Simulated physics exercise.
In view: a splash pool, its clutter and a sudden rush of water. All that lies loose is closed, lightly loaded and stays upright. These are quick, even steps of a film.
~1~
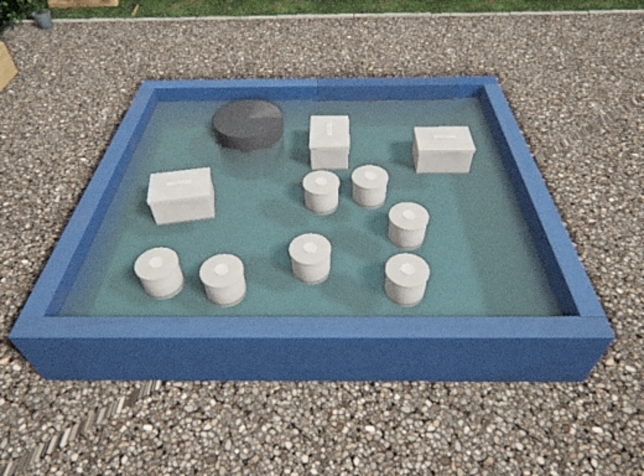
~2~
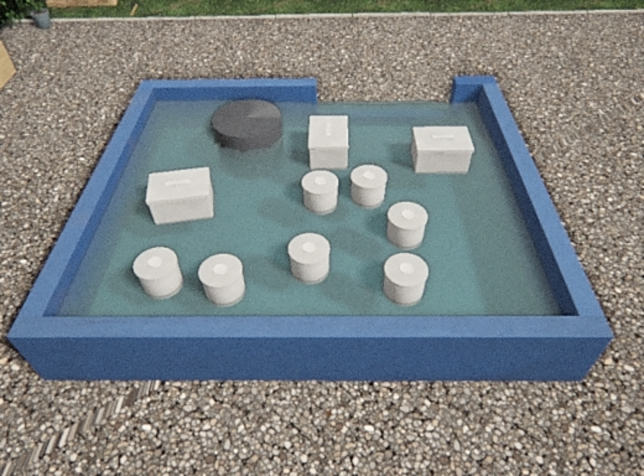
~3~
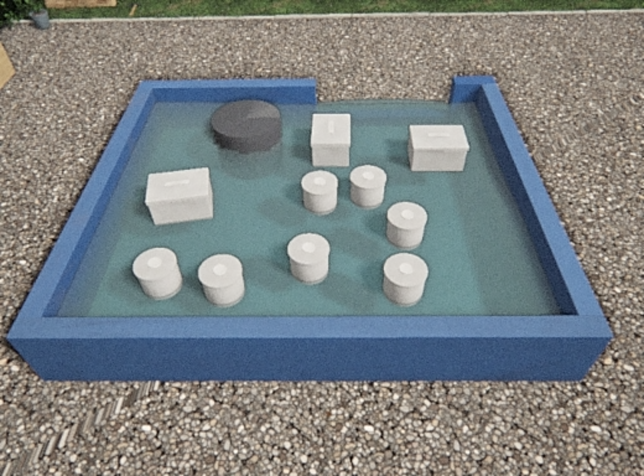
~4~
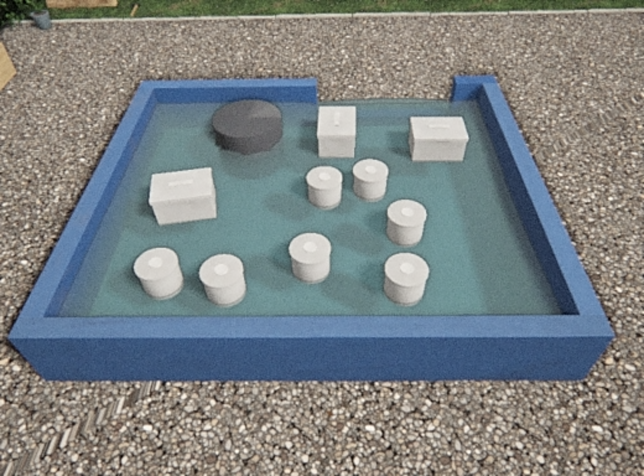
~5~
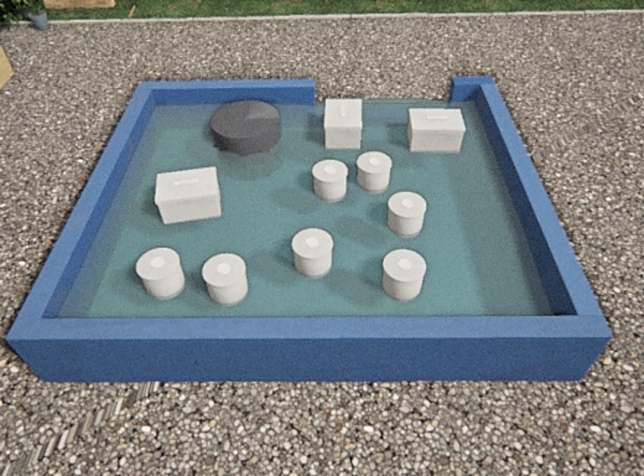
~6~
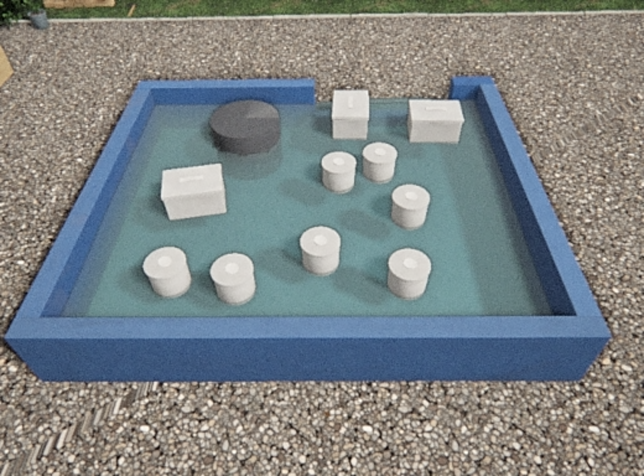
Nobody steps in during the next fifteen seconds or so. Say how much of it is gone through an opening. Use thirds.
It is one to two thirds.
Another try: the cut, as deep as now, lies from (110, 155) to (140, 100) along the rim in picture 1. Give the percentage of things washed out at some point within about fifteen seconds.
I make it 30 per cent.
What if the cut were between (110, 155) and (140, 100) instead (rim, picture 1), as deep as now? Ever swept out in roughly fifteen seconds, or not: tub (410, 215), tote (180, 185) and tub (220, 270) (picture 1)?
In that order: Still in, out, left behind.
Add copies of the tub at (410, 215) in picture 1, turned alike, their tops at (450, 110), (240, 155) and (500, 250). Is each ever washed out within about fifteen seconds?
In that order: Washed out, yes, no.
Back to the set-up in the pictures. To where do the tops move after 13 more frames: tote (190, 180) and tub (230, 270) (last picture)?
Roughly at (246, 178) and (274, 266).
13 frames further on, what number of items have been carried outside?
I count 3.
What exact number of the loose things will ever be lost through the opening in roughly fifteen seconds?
I count 4.
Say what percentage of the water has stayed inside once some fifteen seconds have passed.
Roughly 50 per cent.
A moment on, 1 of 10 are out; 9 afloat.
Next, 3 of 10 are out; 7 afloat.
Later, 4 of 10 are out; 6 afloat.
In the end, 4 of 10 are out; 6 afloat.
